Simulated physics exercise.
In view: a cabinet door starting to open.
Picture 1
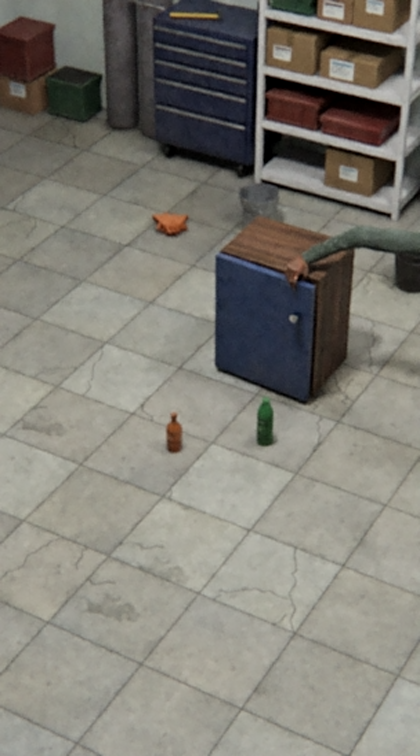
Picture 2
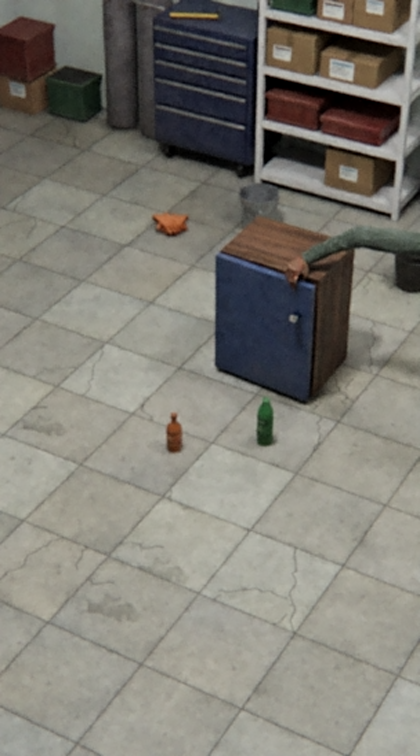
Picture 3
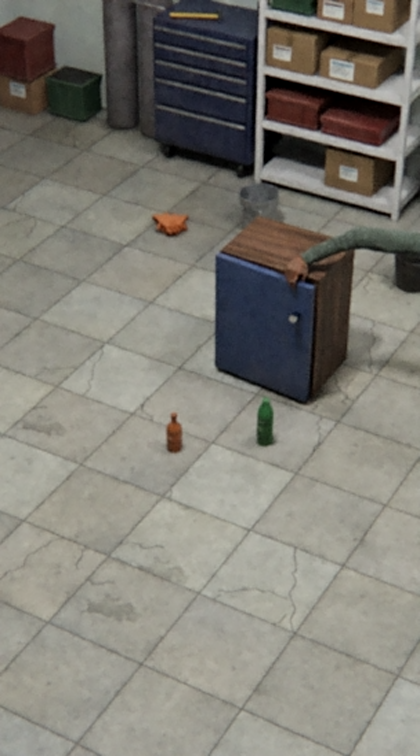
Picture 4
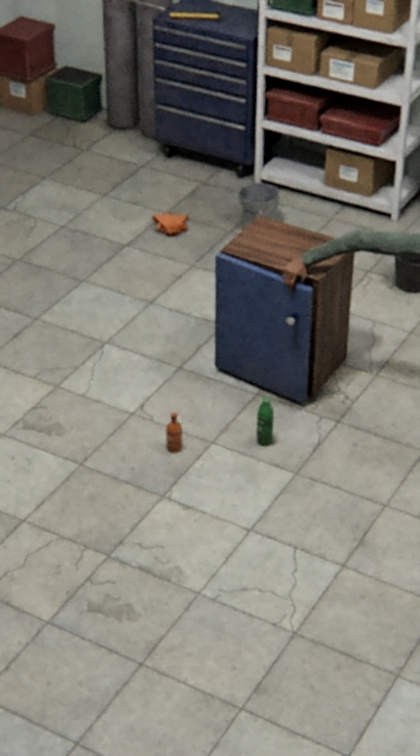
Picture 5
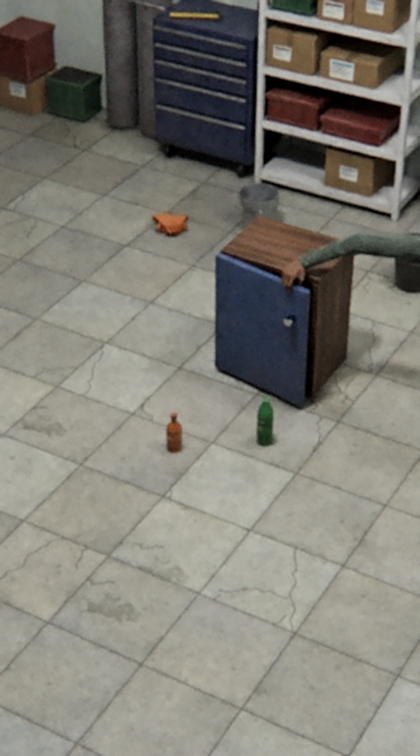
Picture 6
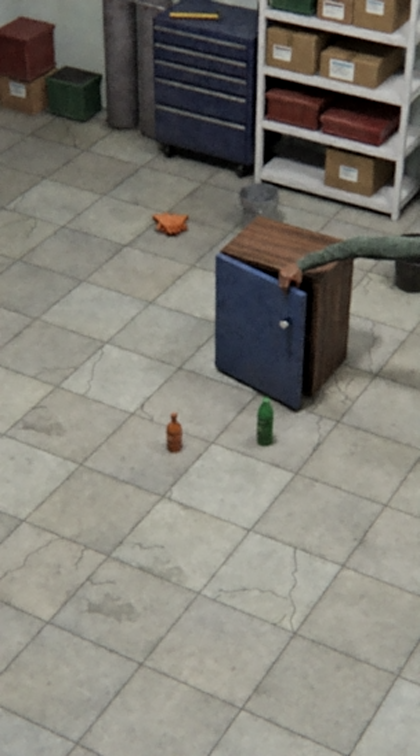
In a tiled storage room, a hand slowly pulls a blue cabinet door slightly open.
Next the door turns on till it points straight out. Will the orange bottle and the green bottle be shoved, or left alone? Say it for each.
Outcome: The orange bottle stays untouched and the green bottle stays untouched.
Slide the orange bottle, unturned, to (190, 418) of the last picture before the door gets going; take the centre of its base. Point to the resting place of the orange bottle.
Near (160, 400).
Then, 1.18 s past the last view, door 51° open; orange bottle at rest near (174, 431); green bottle at rest near (265, 421).
Finally, the orange bottle remains where it is, near (174, 431); the green bottle remains where it is, near (265, 421).
